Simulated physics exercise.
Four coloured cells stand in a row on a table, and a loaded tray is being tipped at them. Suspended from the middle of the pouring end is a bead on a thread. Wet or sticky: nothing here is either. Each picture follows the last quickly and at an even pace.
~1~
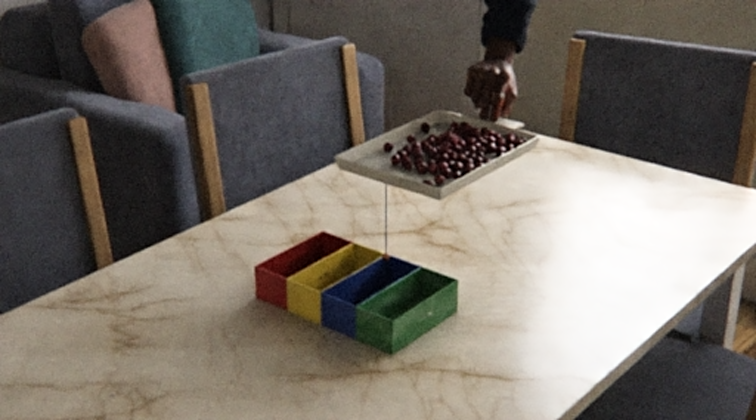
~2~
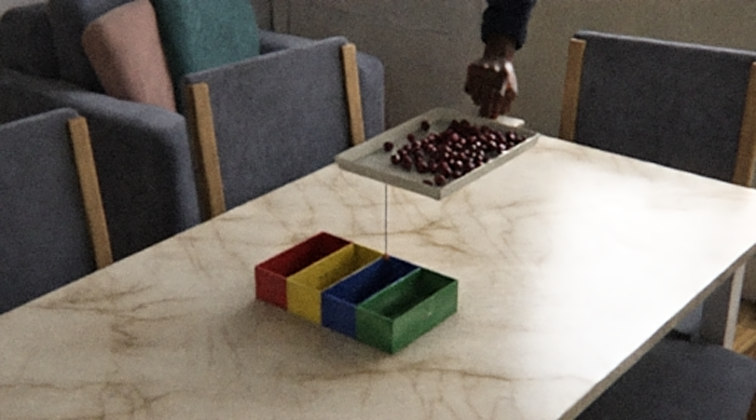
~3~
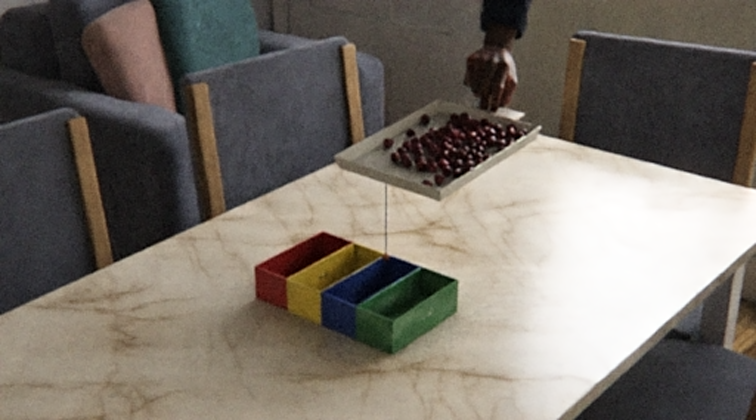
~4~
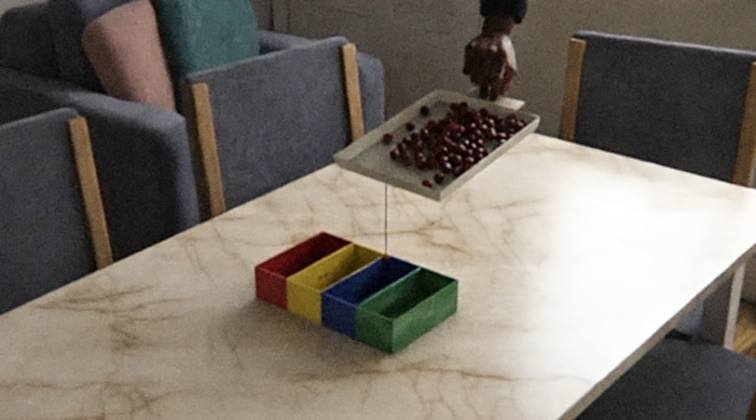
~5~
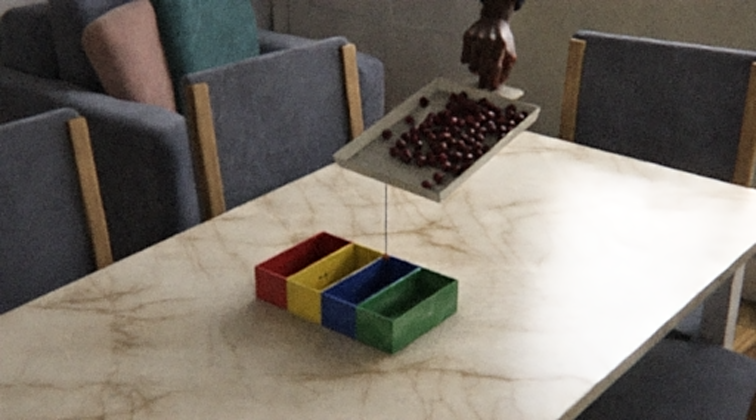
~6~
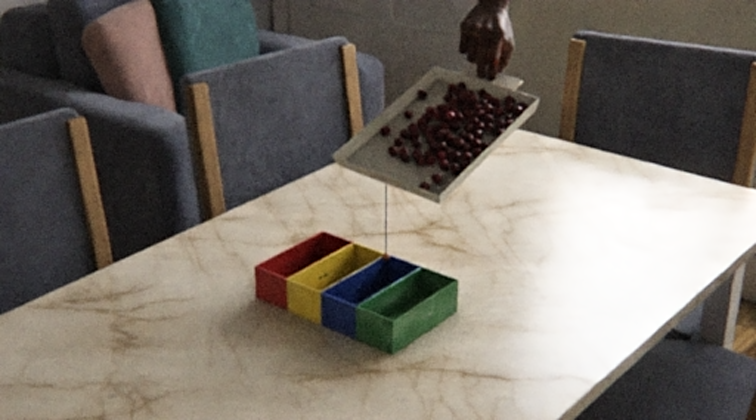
A hand raised the far end of a tray of dark red fruit, slowly tilting it toward the red, yellow, blue and green boxes on the table, its near edge dipping slightly to the right.
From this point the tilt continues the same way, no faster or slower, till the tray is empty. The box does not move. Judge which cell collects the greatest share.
I would say the green one.
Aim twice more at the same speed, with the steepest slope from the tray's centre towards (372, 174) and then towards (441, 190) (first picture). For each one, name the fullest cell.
In order, it comes out as the yellow cell and the green one.
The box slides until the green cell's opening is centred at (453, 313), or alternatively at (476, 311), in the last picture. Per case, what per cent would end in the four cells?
You'd get 90 per cent first and 90 per cent second.
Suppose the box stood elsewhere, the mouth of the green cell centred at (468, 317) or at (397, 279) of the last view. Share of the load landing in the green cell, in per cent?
0, then 20 %.
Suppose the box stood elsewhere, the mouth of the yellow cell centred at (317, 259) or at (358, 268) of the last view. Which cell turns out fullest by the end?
First try: Green. Second try: The green cell.
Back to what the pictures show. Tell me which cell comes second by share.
Second: The cell in blue.
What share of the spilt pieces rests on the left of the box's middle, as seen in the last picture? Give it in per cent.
Share to the left: Near 40 per cent.
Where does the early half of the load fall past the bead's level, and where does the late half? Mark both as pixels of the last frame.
The opening part goes through (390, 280); what follows goes through (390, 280).
Soon after the last picture, tray tipped steeply; nearly all on the tray; a stray few falling or outside the box.
A little later, tray tipped right over; about half on the tray; a small part in the green cell; a stray few in the blue cell; a stray few in the yellow cell; about a third falling or outside the box.
Later still, tray tipped past a quarter turn; about half in the green cell; about a quarter in the blue cell; a small part in the yellow cell; a stray few in the red cell; about a quarter falling or outside the box.
At rest, tray tipped past a quarter turn; about half in the green cell; about a quarter in the blue cell; a small part in the yellow cell; a stray few in the red cell; about a quarter outside the box.
